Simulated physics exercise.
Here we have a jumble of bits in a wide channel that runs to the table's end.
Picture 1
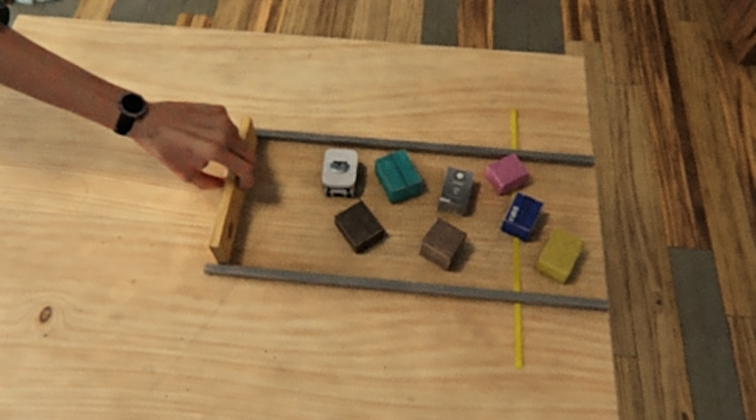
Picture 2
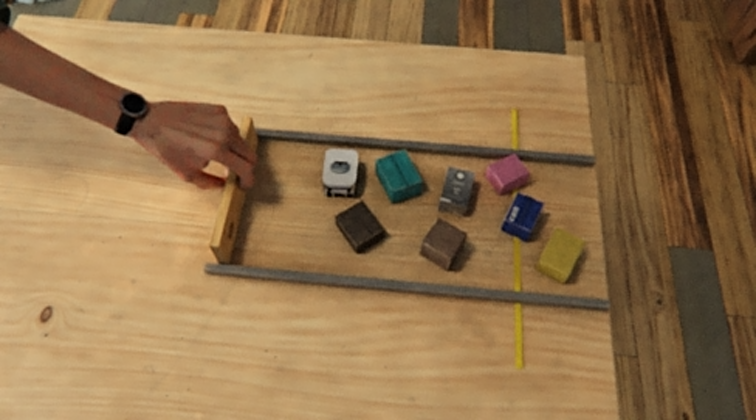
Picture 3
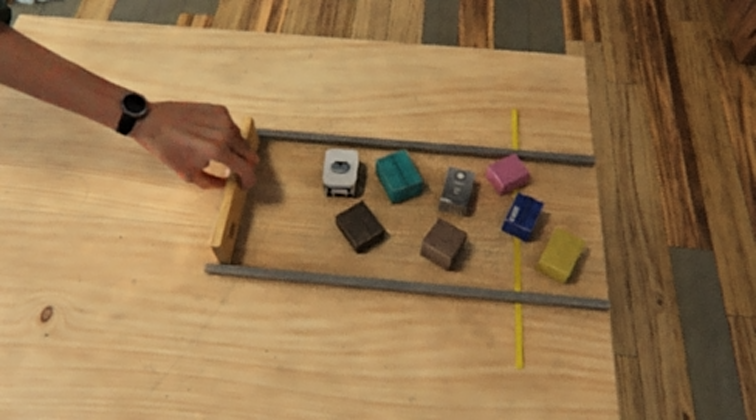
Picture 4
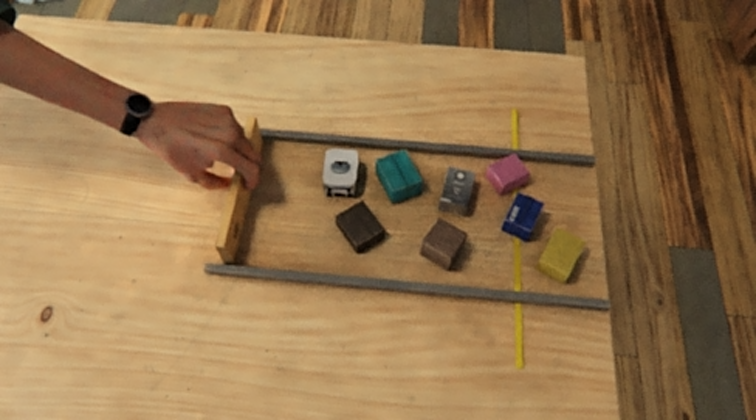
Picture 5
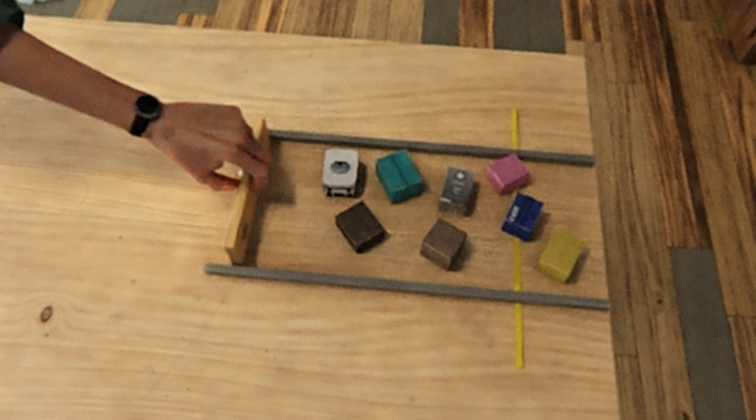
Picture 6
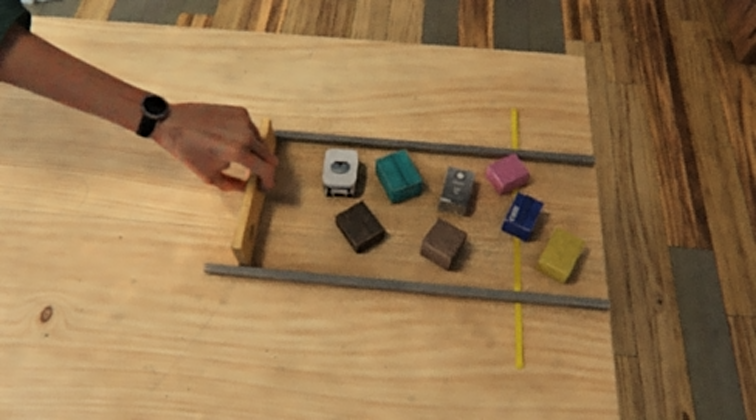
A hand sliding a wooden board slightly right between two grey rails, while the scattered coloured blocks ahead of it stay still.
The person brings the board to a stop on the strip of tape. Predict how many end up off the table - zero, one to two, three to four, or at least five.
The count that falls off is a single one or a pair.
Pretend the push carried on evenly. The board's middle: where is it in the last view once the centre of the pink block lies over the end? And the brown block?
Roughly at (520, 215) and roughly at (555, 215).
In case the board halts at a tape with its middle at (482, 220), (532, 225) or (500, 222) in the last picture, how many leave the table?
Try 1: 0; try 2: 3; try 3: 0.
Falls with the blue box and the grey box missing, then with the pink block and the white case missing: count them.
Going first to second: 0 and 0.
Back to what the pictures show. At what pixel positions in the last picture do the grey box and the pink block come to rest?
Approximately (566, 218) for one, approximately (598, 180) for the other.
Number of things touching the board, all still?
Contact count: 2.
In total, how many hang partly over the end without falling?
It would come to 2.
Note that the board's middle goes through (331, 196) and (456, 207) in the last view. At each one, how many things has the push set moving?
1 and 8.
Early on, none off yet; yellow block at rest near (560, 255); blue box at rest near (522, 217); pink block at rest near (507, 175).
A while later, none off yet; yellow block at rest near (561, 256); blue box travelled a little near (544, 223); pink block travelled a little near (526, 176).
Finally, the number that fall off is one or two; lost, yellow block.
